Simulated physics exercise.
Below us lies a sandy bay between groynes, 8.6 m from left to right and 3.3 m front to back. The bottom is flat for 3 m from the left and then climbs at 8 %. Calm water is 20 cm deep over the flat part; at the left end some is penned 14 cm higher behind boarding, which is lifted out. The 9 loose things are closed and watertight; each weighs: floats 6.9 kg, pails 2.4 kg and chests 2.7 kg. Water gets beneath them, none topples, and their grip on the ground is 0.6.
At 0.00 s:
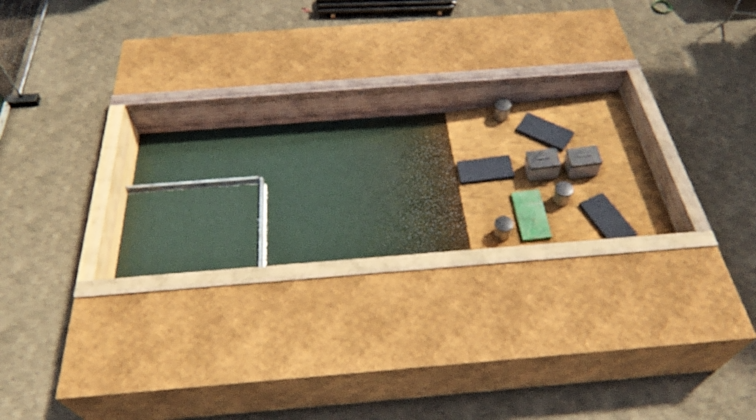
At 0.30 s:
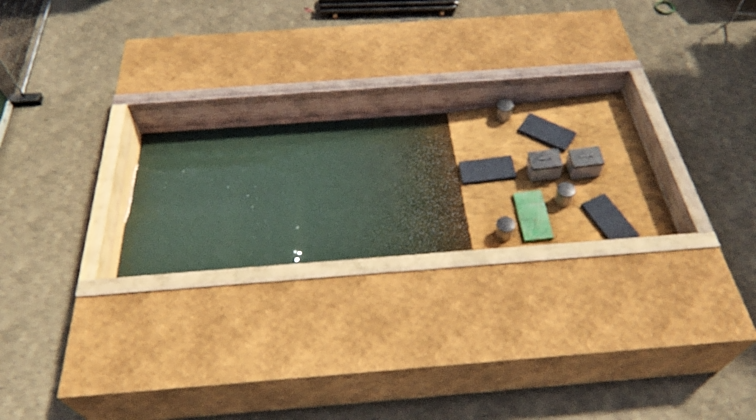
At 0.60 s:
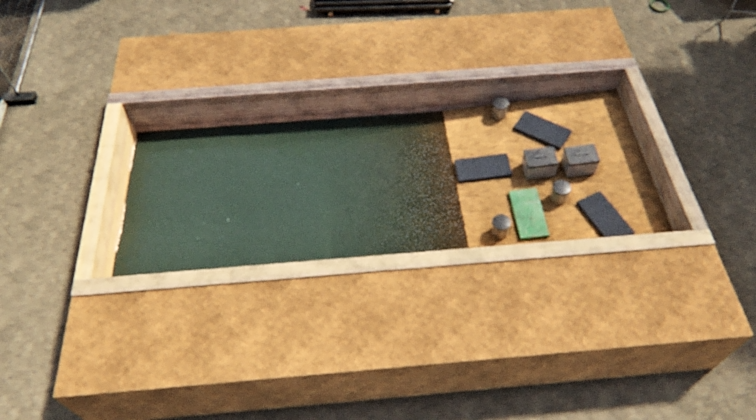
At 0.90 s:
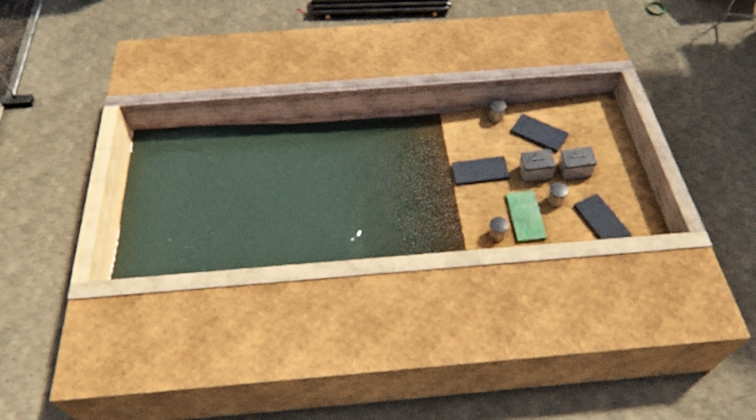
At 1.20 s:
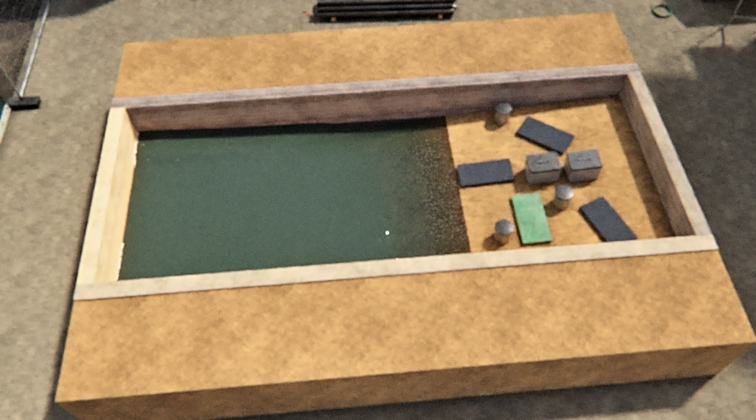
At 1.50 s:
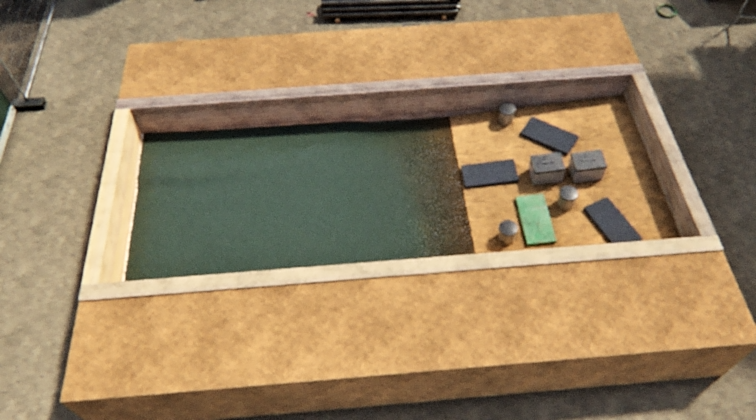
A pale barrier penning a corner of dark green water disappears from the left of a walled sandy basin, then small glints flicker on the nearly still surface, while the green slab, dark slabs, pails and chests stay put.
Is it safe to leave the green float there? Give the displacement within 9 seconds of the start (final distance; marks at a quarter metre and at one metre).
The green float stays put.
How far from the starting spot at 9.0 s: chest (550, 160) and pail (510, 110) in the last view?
In that order: 5 cm, 20 cm.
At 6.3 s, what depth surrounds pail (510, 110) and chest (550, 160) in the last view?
About 2 and 1 cm.
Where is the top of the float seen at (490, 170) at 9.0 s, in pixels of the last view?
Near (368, 193).
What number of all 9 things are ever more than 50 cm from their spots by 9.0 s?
That makes 1.
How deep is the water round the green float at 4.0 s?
Roughly 1 cm.
After 2.1 s the green float is near (536, 218), 0.0 m from its start, aground; 0 afloat.
After 4.0 s the green float is near (536, 218), 0.0 m from its start, aground; 1 afloat.
After 6.3 s the green float is near (536, 218), 0.0 m from its start, aground; 2 afloat.
After 9.0 s the green float is near (536, 218), 0.0 m from its start, aground; 1 afloat.
